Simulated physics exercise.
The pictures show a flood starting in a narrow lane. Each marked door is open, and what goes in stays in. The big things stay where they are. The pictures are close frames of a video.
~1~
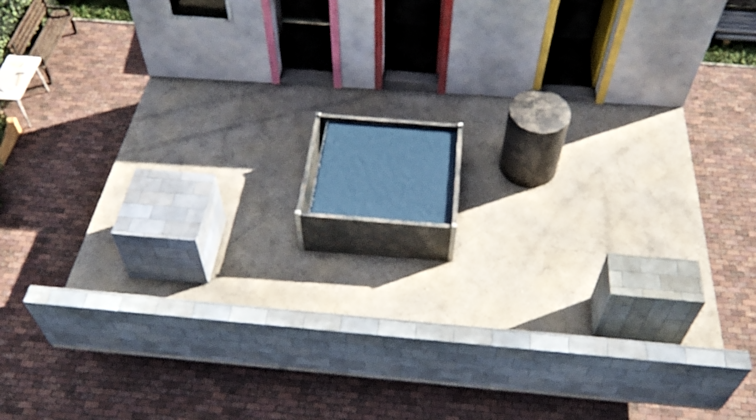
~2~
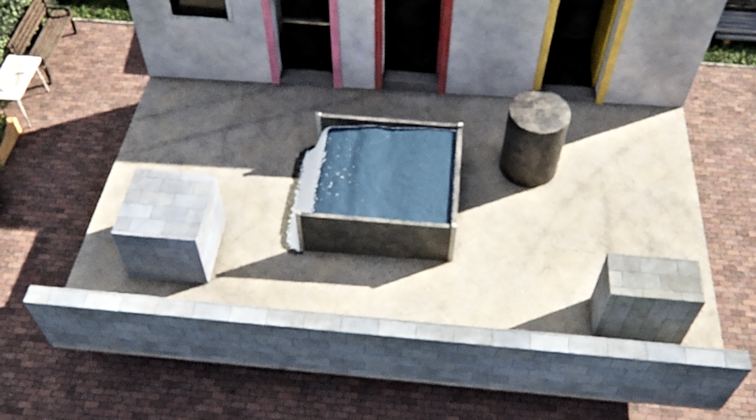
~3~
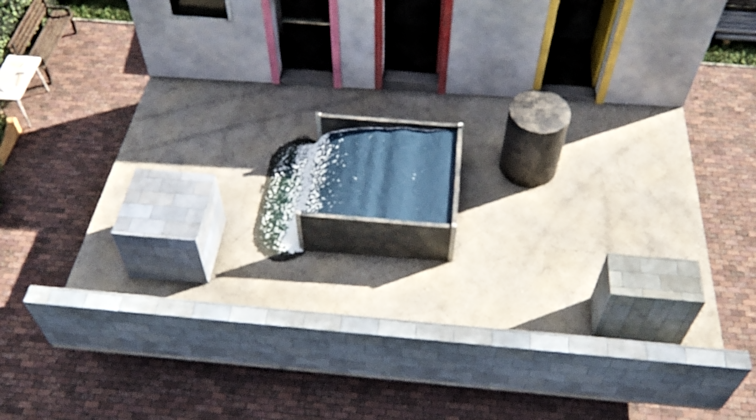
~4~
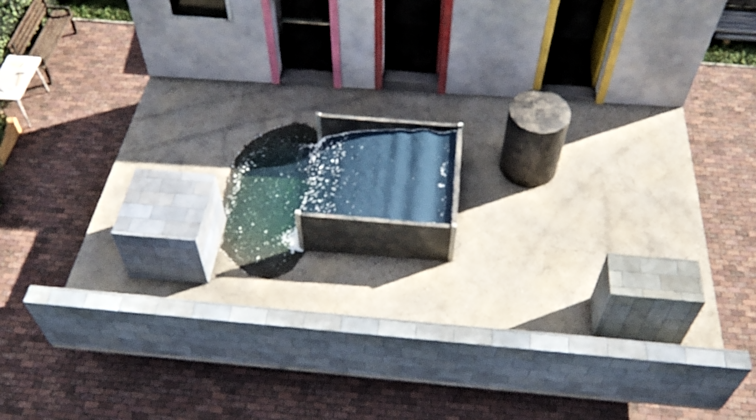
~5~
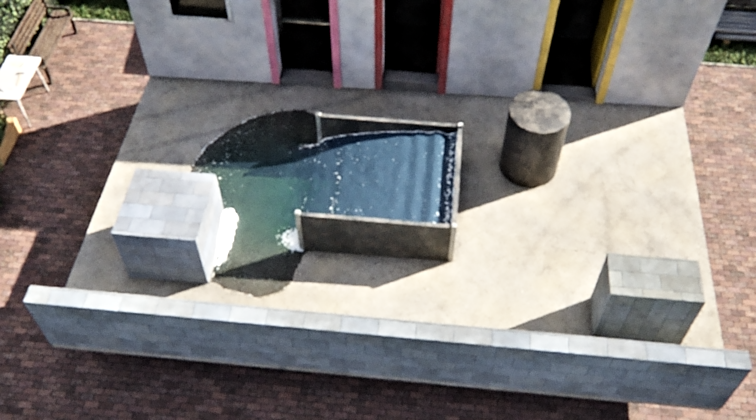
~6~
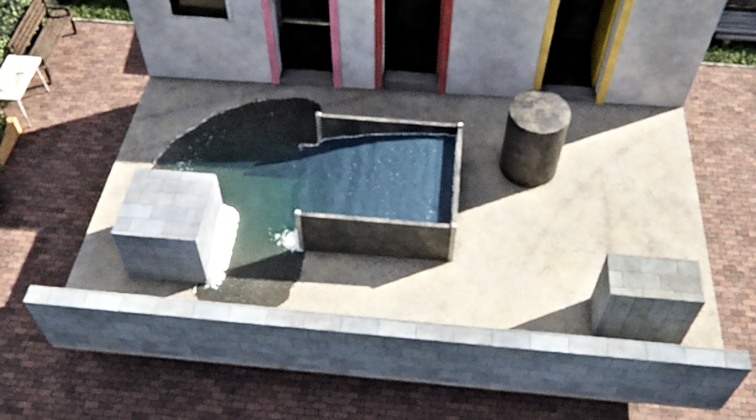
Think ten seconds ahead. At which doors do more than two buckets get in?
One by one: The yellow door admits no more than that; the red door admits no more than that; the pink door admits no more than that.
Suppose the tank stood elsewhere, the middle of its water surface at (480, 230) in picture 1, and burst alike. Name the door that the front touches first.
It is the one in pink.
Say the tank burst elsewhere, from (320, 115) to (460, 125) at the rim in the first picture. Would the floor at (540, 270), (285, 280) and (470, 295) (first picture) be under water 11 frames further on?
As listed: Clear, not flooded, dry.
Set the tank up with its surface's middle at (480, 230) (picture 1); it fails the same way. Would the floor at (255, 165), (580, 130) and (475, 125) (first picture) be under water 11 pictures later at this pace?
In that order: Under water, free of water, clear.
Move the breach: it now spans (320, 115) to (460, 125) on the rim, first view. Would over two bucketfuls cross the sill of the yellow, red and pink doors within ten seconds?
In short: The yellow one holds, the red one goes over, the pink one passes that mark.
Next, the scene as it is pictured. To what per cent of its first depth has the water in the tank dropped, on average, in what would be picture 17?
Close to 28 %.
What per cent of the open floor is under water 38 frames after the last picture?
Close to 55 %.
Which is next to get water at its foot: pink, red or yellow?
It is the pink one.
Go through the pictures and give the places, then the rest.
The open tank at (383, 171) is whole and still, in the first picture.
The front is at a hidden place, out from the gap at (313, 187), in the second picture.
The front is at (302, 142), out from the gap at (313, 188), in the third picture.
The front is at (281, 132), out from the gap at (313, 189), in the fourth picture.
The front is at (210, 151), out from the gap at (313, 190), in the fifth picture.
Water pours out at (313, 190) and has run to a hidden place, in the sixth picture.
A moment on, water covers 30 % of the floor; the yellow door not reached, the red door not reached, the pink door wet at the sill, nothing in.
Next, water covers 35 % of the floor; the yellow door not reached, the red door not reached, the pink door wet at the sill, nothing in.
Then, water covers 45 % of the floor; the yellow door not reached, the red door not reached, the pink door wet at the sill, nothing in.
Later, water covers 55 % of the floor; the yellow door not reached, the red door not reached, the pink door wet at the sill, nothing in.
In the end, water covers 45 % of the floor; the yellow door not reached, the red door not reached, the pink door wet at the sill, nothing in.
